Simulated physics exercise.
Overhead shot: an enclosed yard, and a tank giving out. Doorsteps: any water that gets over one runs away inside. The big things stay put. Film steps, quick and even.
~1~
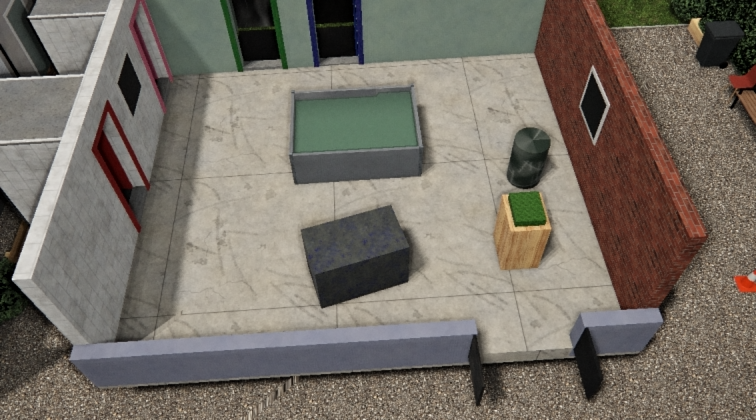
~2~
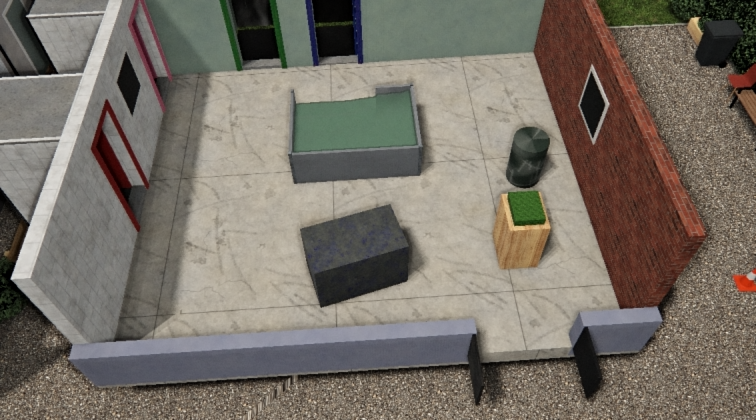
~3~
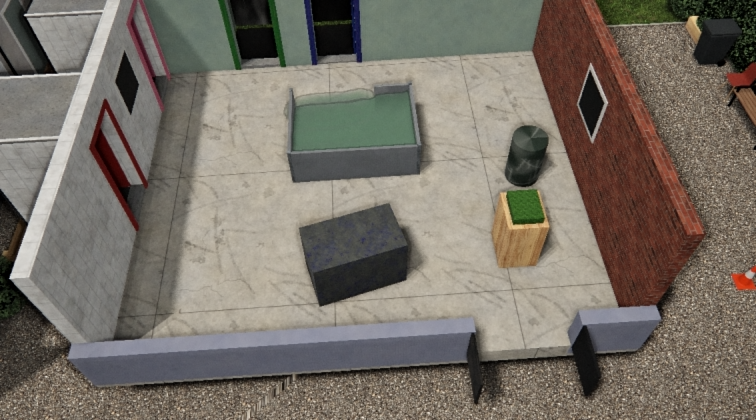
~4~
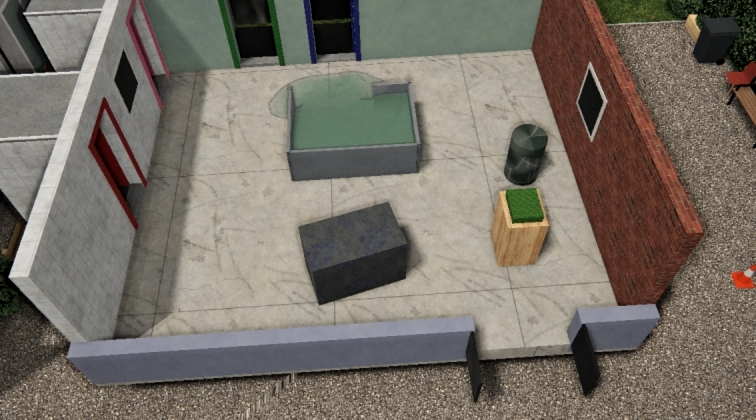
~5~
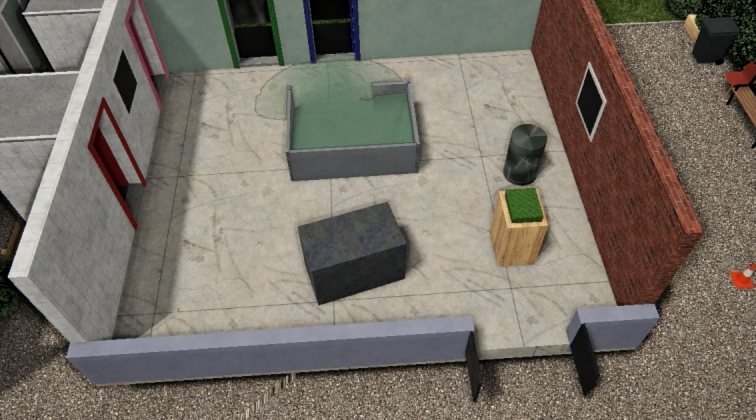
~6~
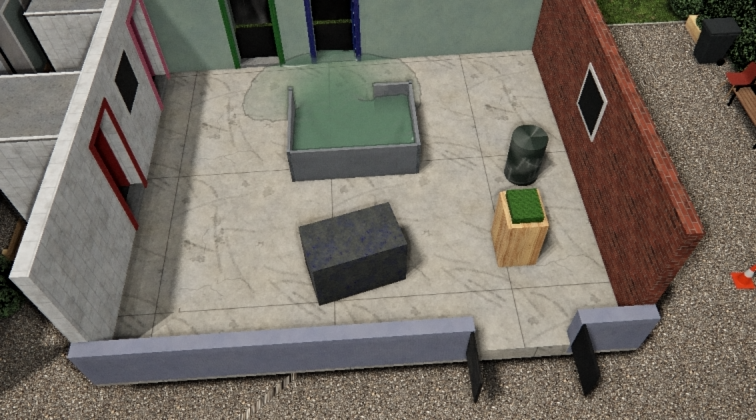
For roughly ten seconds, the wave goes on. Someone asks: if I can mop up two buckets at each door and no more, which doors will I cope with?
The red door: You will cope; the green door: Too much for you; the blue door: Too much for you; the pink door: Too much for you.
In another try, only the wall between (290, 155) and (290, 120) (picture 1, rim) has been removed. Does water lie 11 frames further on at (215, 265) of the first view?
Submerged.
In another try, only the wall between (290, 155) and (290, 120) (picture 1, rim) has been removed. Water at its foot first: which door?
The one in red.
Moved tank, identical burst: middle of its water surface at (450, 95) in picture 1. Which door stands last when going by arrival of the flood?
It's the one in red, in my view.
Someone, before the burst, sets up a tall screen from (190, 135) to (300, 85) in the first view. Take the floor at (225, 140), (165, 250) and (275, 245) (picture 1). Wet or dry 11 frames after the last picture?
Taking the three spots in turn, they are inundated, unwetted and unwetted.
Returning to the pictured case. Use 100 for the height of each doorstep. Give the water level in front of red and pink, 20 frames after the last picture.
About 20 %, then 150 %.
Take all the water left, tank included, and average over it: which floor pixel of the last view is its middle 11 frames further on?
I'd point to (332, 115).
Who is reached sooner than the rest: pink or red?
The answer here is the pink one.
A moment on, water covers 10 % of the floor; the red door not reached, the green door under two buckets in, the blue door far over two buckets in, the pink door not reached.
Next, water covers 20 % of the floor; the red door not reached, the green door over two buckets in, the blue door far over two buckets in, the pink door under two buckets in.
Then, water covers 35 % of the floor; the red door wet at the sill, nothing in, the green door far over two buckets in, the blue door far over two buckets in, the pink door over two buckets in.
Later, water covers 60 % of the floor; the red door wet at the sill, nothing in, the green door far over two buckets in, the blue door far over two buckets in, the pink door far over two buckets in.
In the end, water covers 80 % of the floor; the red door wet at the sill, nothing in, the green door far over two buckets in, the blue door far over two buckets in, the pink door far over two buckets in.
